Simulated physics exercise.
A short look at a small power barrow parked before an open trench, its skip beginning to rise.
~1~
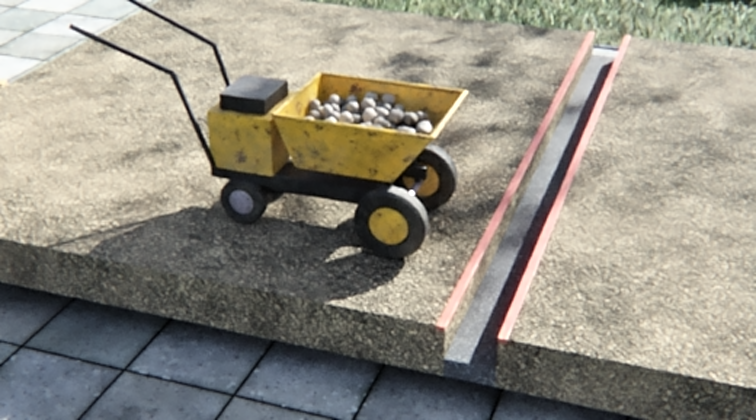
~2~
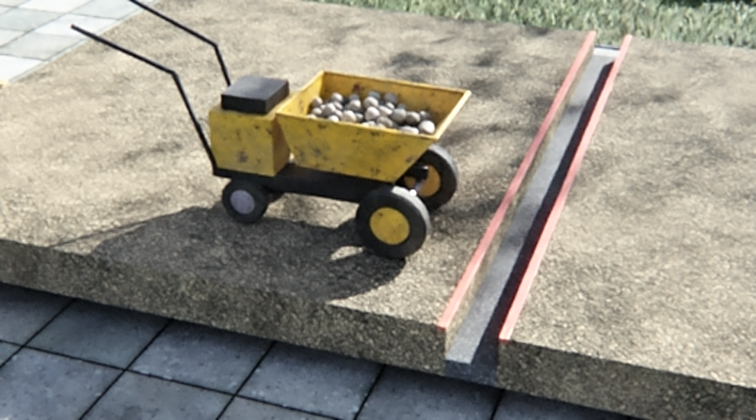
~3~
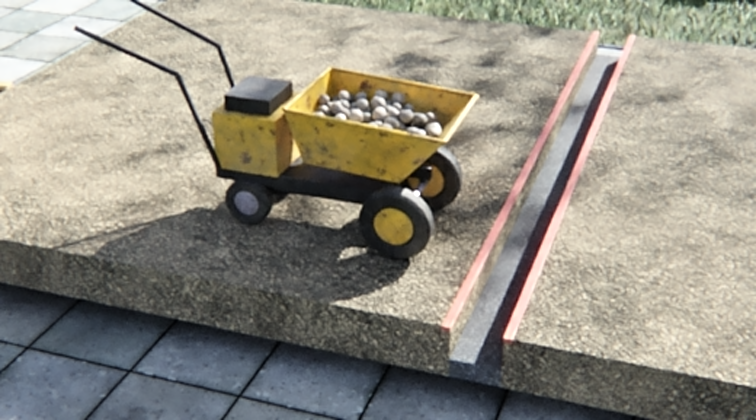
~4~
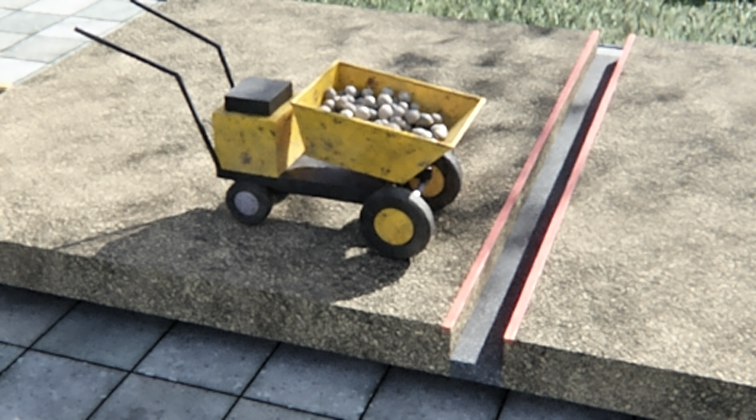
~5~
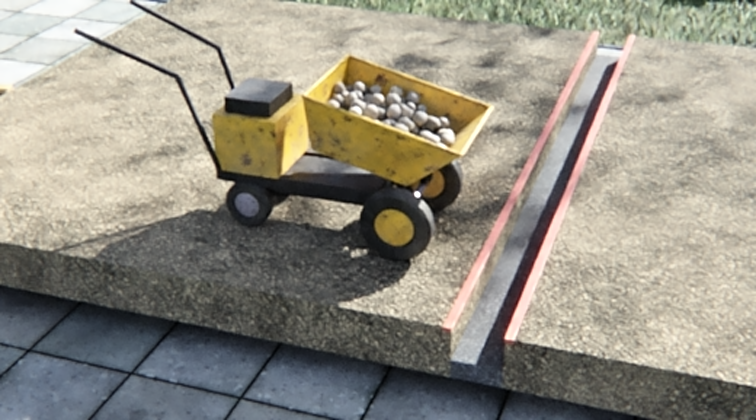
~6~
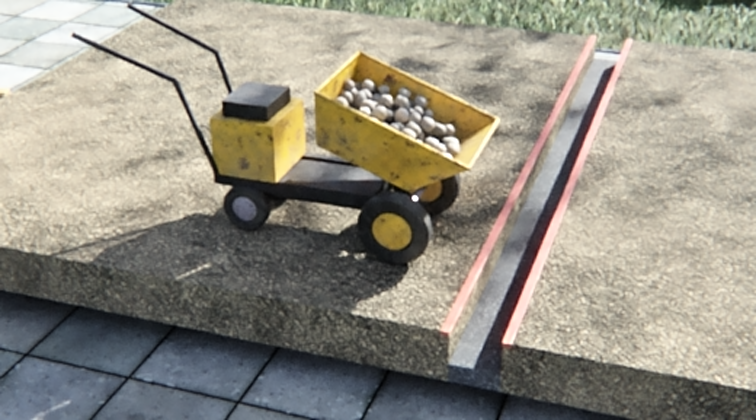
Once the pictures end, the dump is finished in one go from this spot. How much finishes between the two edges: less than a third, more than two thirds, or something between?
Between the edges lies between a third and two thirds of the load.
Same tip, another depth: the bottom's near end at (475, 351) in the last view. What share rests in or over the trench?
Near 30 %.
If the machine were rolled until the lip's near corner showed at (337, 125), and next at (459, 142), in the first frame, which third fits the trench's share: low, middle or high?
One: Less than a third. Two: Under a third.
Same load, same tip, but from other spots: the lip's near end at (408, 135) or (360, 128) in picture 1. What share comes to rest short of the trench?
Near 0 % and 30 %.
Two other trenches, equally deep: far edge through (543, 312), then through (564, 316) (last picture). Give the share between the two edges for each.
First some 90, then 100 per cent.
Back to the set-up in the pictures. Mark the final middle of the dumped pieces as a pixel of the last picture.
At about (532, 258).
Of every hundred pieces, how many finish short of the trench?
Close to 0 per cent.
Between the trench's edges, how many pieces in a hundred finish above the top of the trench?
Close to 5 per cent.
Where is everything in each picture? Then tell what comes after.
The first picture shows lip of the skip near (432, 138), level; top of the load near (370, 117), river pebbles; first edge of the trench near (458, 292); far edge near (517, 303), the trench under half as wide as the skip, and about half as deep as wide.
The second picture shows lip of the skip near (435, 139), level; top of the load near (372, 116).
The third picture shows lip of the skip near (444, 143), tipped barely; top of the load near (363, 106).
The fourth picture shows lip of the skip near (451, 147), tipped a little; top of the load near (343, 104).
The fifth picture shows lip of the skip near (460, 155), tipped a little; top of the load near (352, 100).
The sixth picture shows lip of the skip near (468, 169), tipped clearly; top of the load near (360, 100); first edge of the trench near (462, 297); far edge near (521, 308).
Shortly afterwards, skip tipped steeply; the whole lot in the skip.
Next, skip tipped right over; near two thirds in the skip; a little in or heaped over the trench; a little beyond it.
Some moments later, skip tipped right over; near a quarter in the skip; near half in or heaped over the trench; near a third beyond it.
In the end, skip tipped right over; near a quarter in the skip; near half in or heaped over the trench; near a third beyond it.
